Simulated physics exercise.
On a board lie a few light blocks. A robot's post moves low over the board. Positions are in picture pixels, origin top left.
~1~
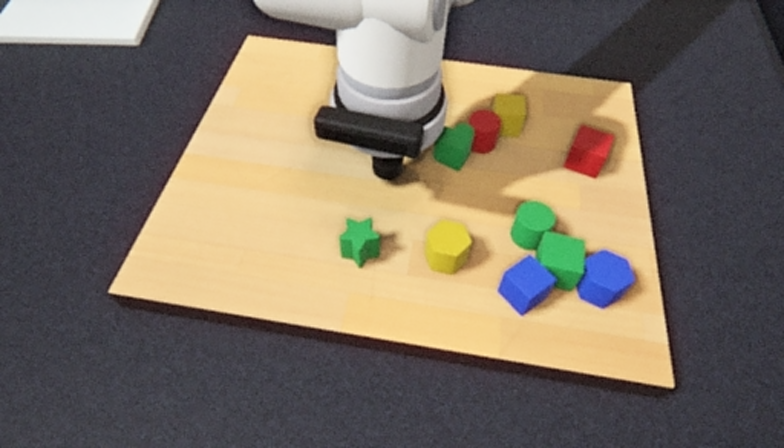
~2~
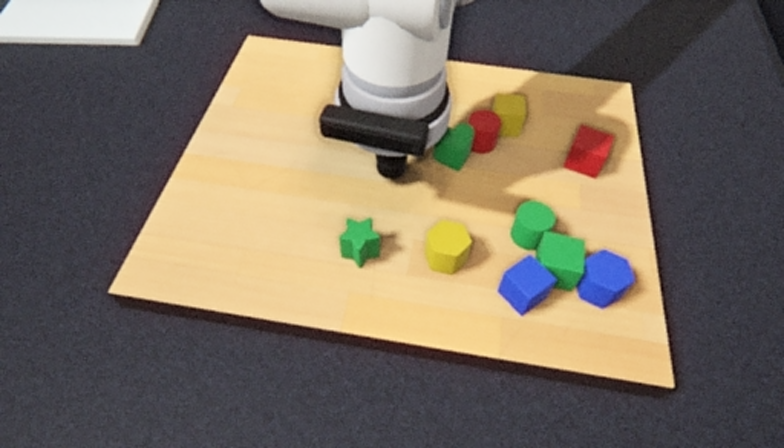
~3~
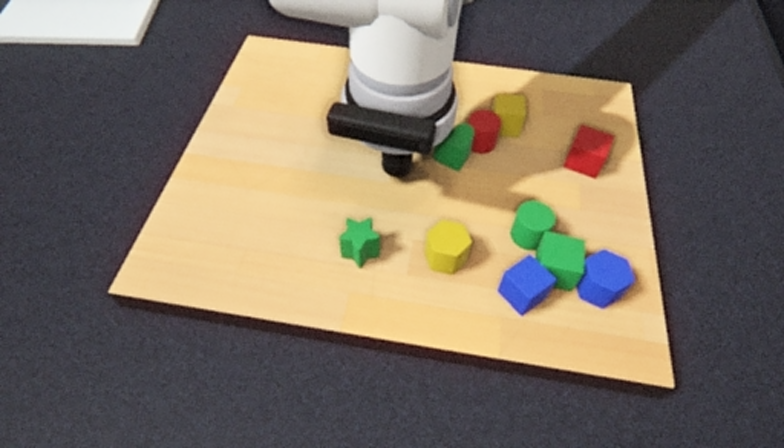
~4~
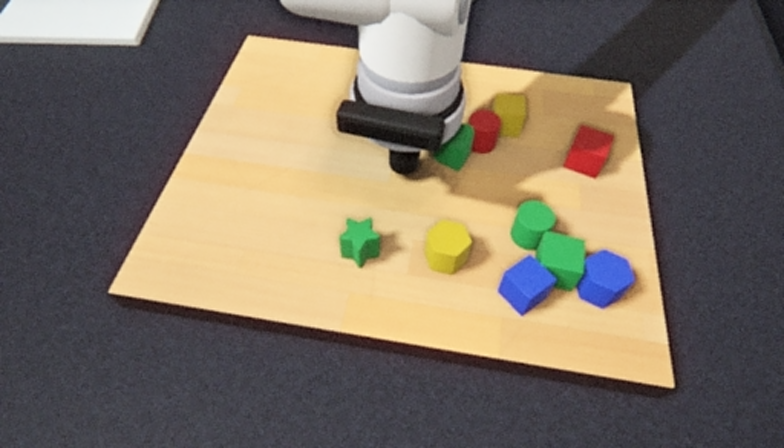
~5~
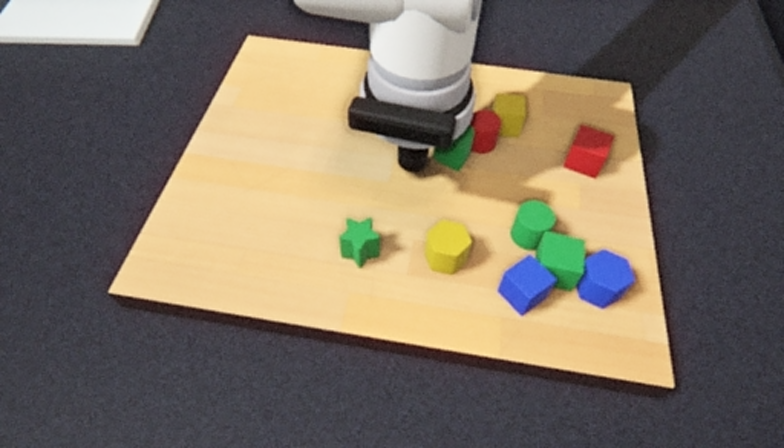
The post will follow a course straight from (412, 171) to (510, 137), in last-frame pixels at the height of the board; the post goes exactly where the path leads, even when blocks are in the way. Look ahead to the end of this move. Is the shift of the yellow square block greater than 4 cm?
In short: No.
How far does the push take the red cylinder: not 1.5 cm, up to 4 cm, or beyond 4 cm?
The move is long, over 4 cm.
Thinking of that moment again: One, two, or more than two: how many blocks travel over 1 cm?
Answer: 3+.
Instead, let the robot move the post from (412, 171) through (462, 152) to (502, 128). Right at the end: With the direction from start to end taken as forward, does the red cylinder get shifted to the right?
Answer: Yes.
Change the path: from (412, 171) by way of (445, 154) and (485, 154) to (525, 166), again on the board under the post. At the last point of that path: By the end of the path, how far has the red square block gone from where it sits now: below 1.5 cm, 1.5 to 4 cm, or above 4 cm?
Short: Under 1.5 cm.
The first path, step by step. One third of the way, post at (448, 150); green heart block at (481, 135), turned 35° clockwise; red cylinder at (501, 118); yellow square block at (514, 100), turned 10° clockwise.
Two thirds of the way, post at (481, 139); green heart block at (511, 138), turned 85° clockwise; red cylinder at (524, 116); yellow square block at (519, 94).
At the end, post at (512, 128); green heart block at (519, 140), turned 110° clockwise; red cylinder at (546, 113); yellow square block at (520, 93); red square block in place.
